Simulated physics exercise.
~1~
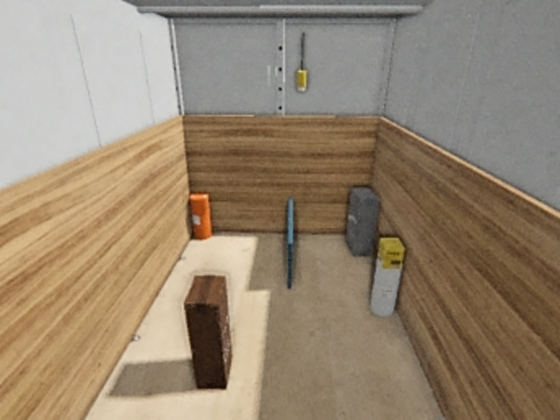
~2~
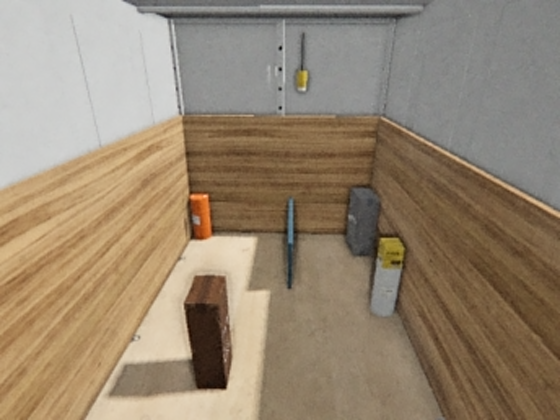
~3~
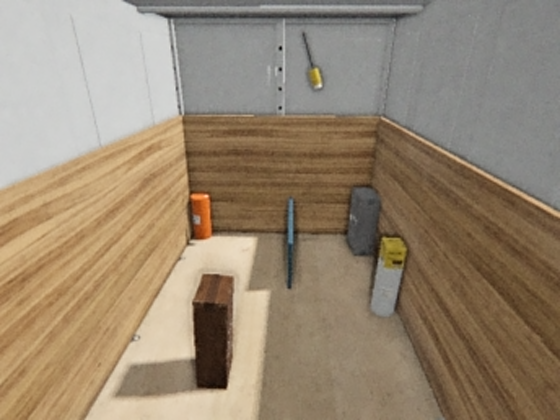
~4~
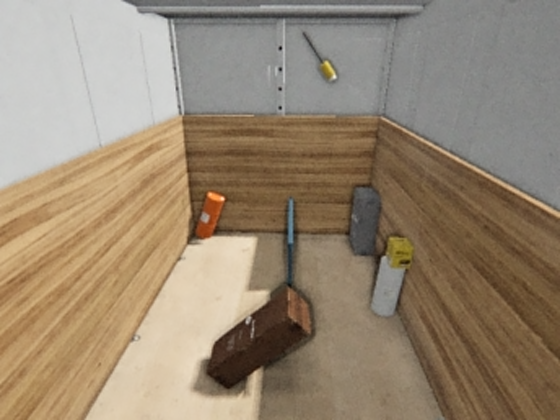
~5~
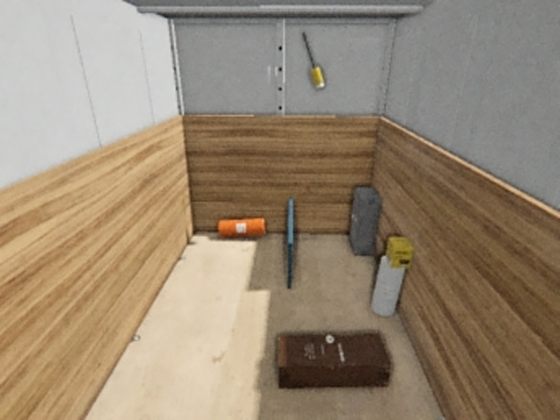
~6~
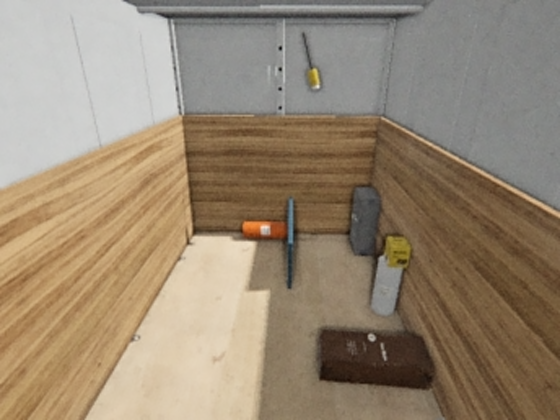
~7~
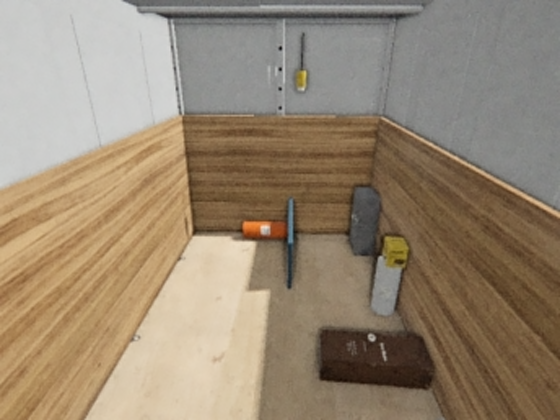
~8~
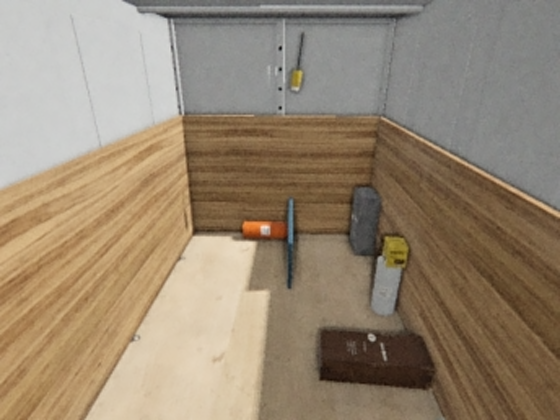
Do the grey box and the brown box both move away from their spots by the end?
No, only the brown box does, toppling and sliding to the right. The grey box stays standing in its place near the right wall.
